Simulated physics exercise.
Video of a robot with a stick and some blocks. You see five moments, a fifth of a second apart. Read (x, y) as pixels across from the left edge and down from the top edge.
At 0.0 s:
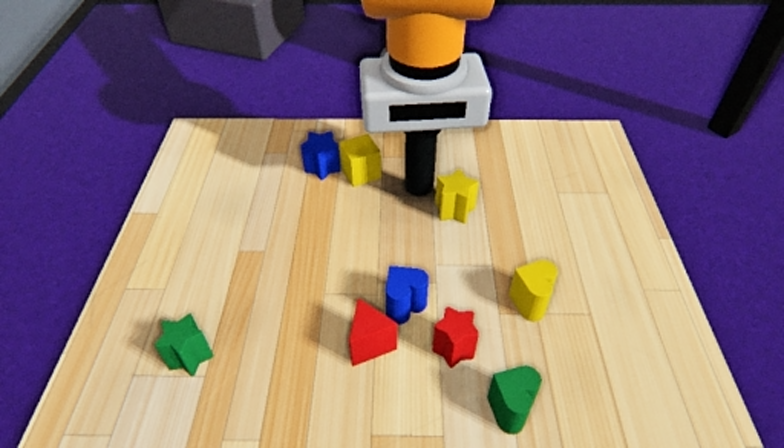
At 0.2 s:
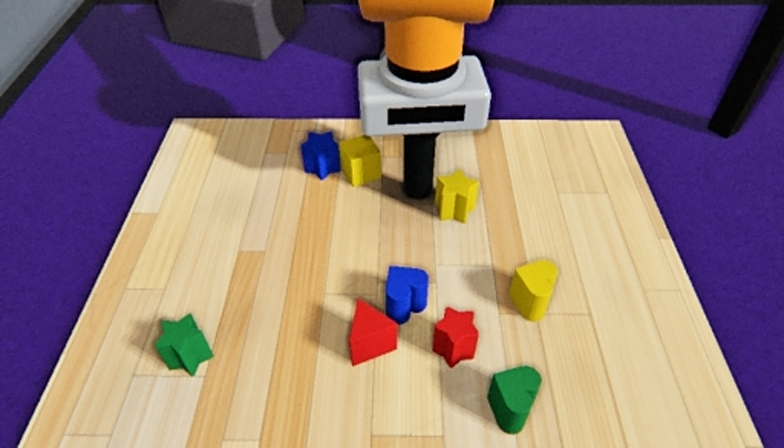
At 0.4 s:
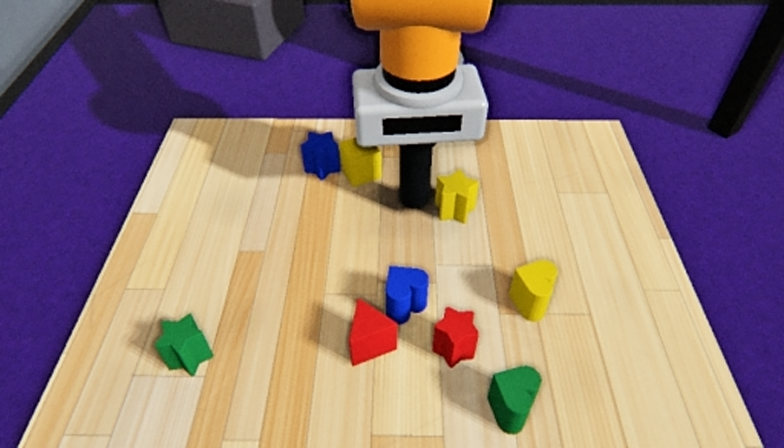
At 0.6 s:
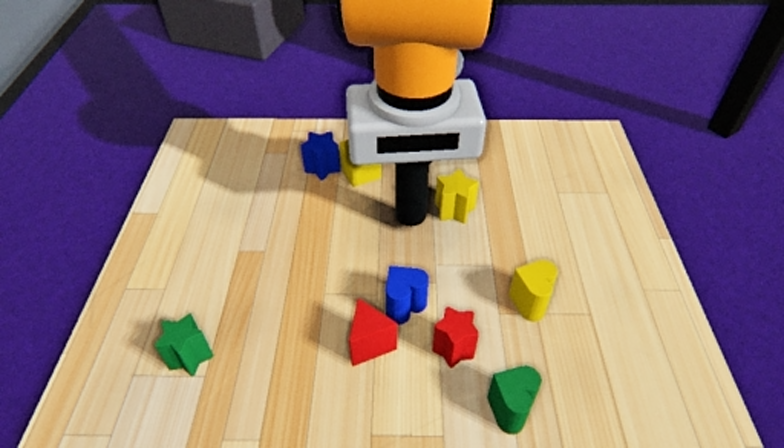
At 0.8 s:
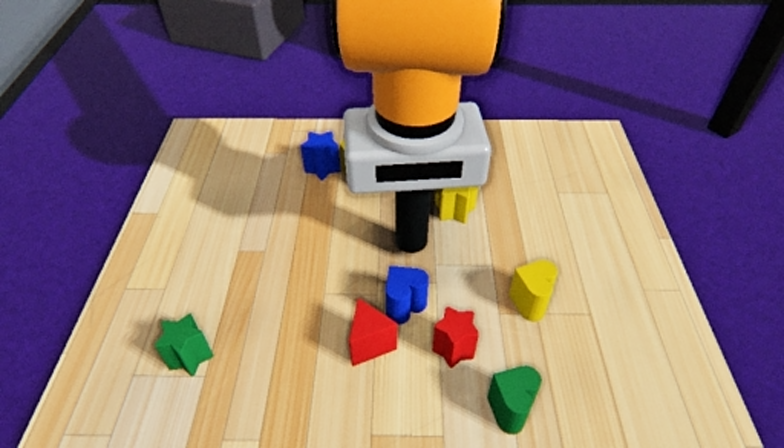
On a wooden tabletop scattered with red, blue, yellow and green blocks, an orange robot arm moved its black stick a short way toward the blue heart, while the blocks all stayed still.
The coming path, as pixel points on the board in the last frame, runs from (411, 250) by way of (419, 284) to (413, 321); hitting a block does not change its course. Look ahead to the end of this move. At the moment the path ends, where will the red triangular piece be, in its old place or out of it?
It moves.
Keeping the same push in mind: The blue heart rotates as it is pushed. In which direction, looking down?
From above, the blue heart will be seen to turn clockwise.
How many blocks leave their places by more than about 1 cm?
My forecast: 2.
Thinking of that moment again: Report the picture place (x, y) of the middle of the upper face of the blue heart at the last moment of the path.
It comes to (383, 314).
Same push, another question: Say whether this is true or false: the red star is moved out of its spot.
That is false.
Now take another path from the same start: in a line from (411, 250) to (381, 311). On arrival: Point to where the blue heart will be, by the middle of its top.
I'd guess (408, 306).
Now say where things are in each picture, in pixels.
In the first frame, lower end of the stick (419, 186), tops of blocks, red triangular piece (368, 321), blue heart (405, 280), red star (458, 324).
In the second frame, stick (418, 189), blocks as before.
In the third frame, stick (414, 199), blocks as before.
In the fourth frame, stick (411, 216), blocks as before.
In the fifth frame, stick (411, 241), red triangular piece (368, 321), blue heart (405, 280), red star (458, 324).
What follows on the original path. Halfway along, stick (420, 275); blue heart (404, 283).
At the end, stick (414, 312); red triangular piece (350, 334); blue heart (383, 314), turned 60° clockwise; red star not moved.
